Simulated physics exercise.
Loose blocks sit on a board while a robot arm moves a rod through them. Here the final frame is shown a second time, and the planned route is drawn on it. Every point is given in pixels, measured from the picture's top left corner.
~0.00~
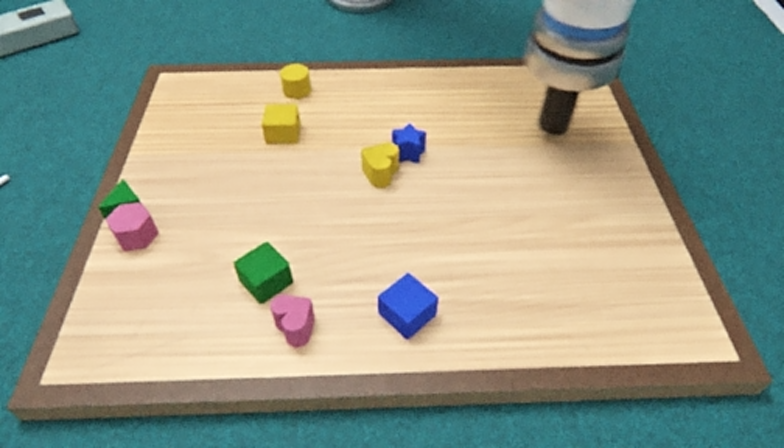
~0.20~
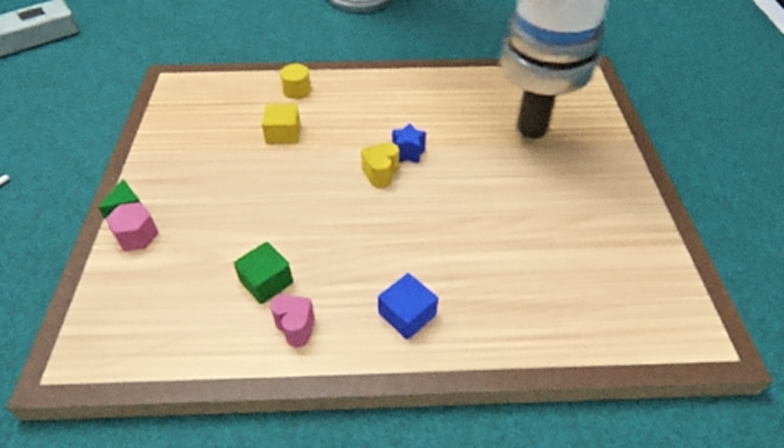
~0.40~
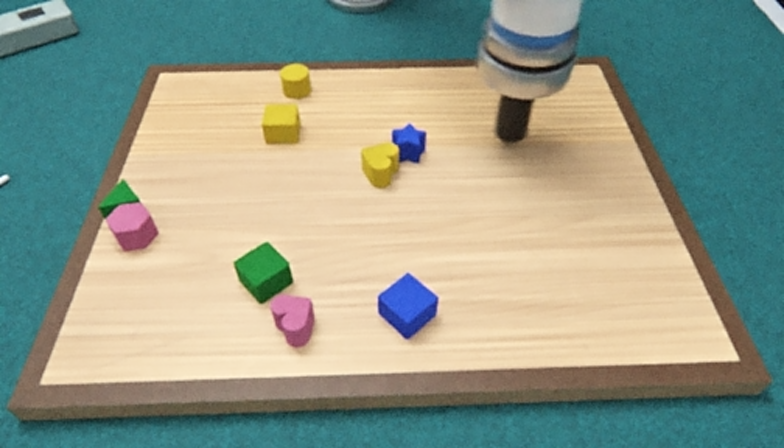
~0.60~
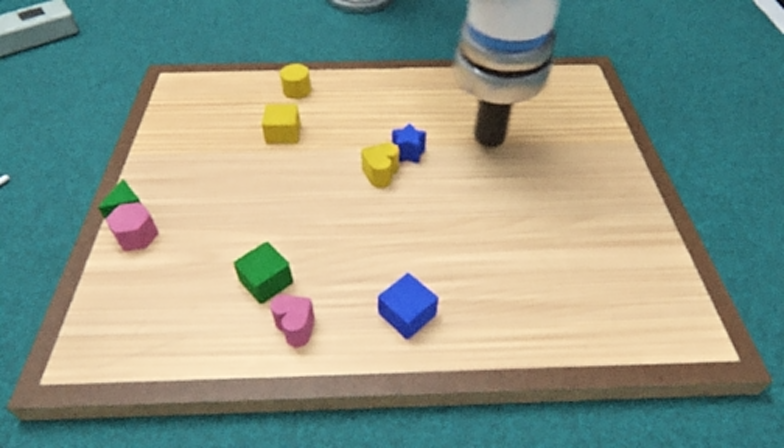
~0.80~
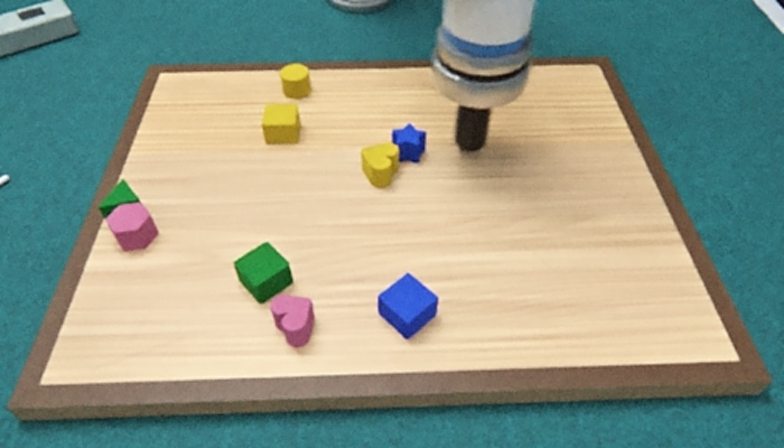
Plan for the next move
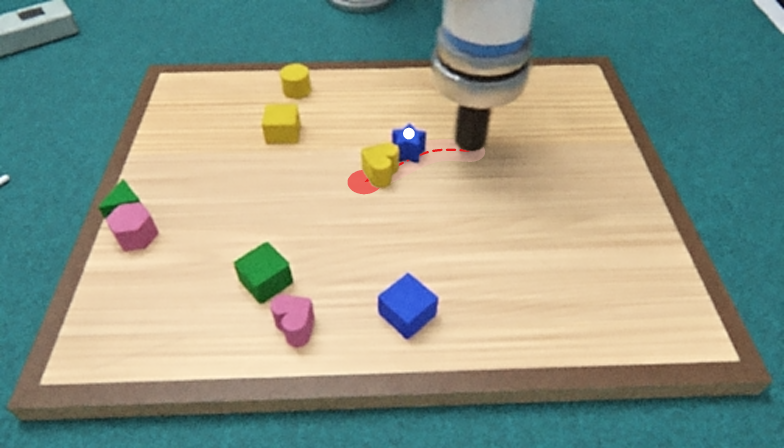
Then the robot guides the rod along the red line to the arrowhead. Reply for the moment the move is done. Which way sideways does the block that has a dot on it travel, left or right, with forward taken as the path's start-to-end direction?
Rightward.
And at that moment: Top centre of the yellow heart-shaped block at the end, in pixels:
Around pixel (334, 180).
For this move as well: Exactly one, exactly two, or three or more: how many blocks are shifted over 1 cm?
Looking at the path, I think two of the blocks end up more than 1 cm away.
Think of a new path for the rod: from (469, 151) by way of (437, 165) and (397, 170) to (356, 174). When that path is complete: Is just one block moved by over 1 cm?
It seems not.
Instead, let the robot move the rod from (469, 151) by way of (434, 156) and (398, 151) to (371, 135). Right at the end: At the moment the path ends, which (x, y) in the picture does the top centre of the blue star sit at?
Its top face will be centred at roughly (341, 116).
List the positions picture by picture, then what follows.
In the first picture, tip of the rod (553, 126), middles of tops, yellow heart-shaped block (380, 154), blue star (409, 134).
In the second picture, rod (531, 130), nothing pushed.
In the third picture, rod (510, 133), nothing pushed.
In the fourth picture, rod (490, 137), nothing pushed.
In the fifth picture, rod (470, 142), yellow heart-shaped block (380, 154), blue star (409, 134).
The line goes from (469, 151) through (430, 151) and (398, 165) to (365, 182); the dot is on the blue star.
The first path, step by step. One third of the way, rod (431, 142); blue star (400, 132), turned 15° anticlockwise.
Two thirds of the way, rod (397, 156); yellow heart-shaped block (366, 161); blue star (377, 132), turned 25° clockwise.
At the end, rod (364, 173); yellow heart-shaped block (334, 180), turned 20° anticlockwise; blue star (374, 133), turned 40° clockwise.
